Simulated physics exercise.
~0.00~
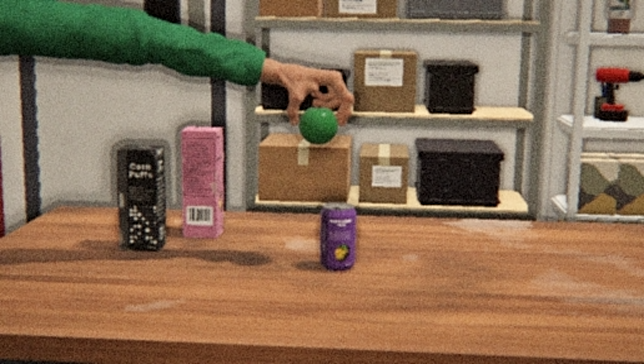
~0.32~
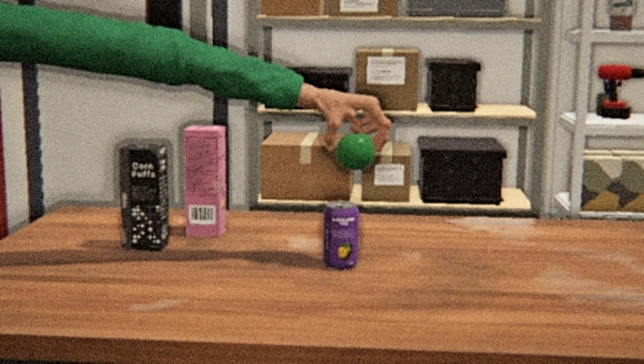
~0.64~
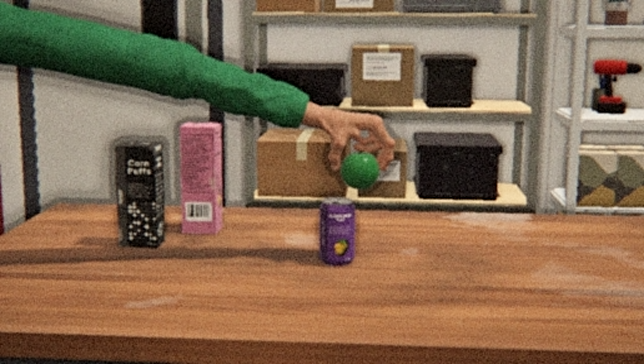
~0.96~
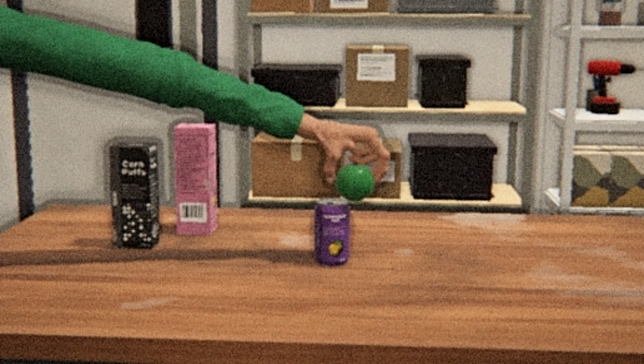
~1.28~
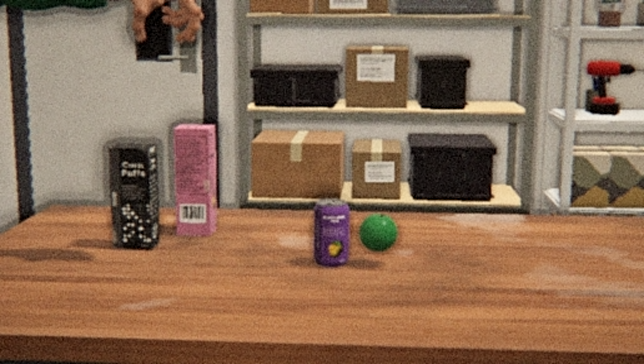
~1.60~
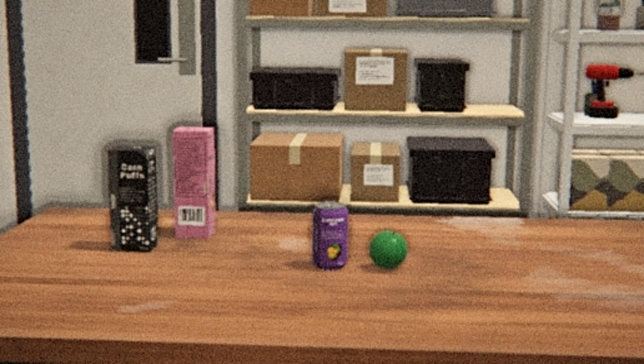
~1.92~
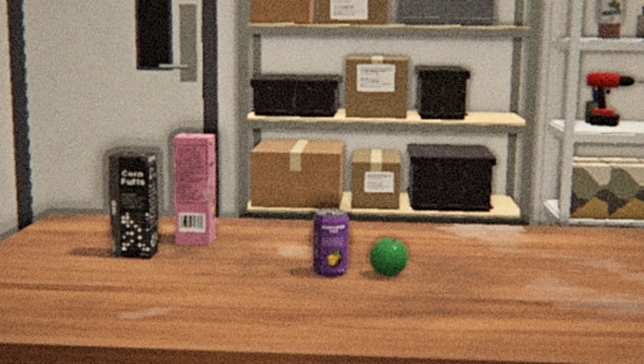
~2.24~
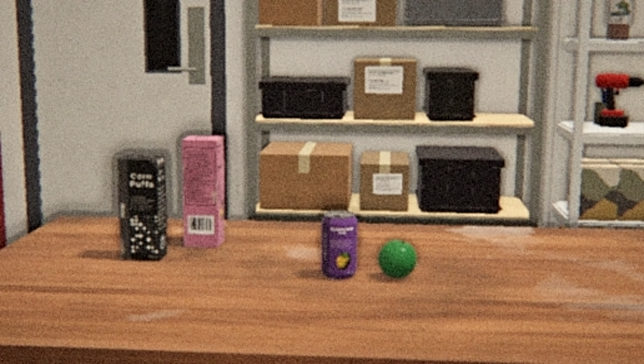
Green apple being lowered onto a purple can by a hand, then dropping off its right side and resting on the wooden table.
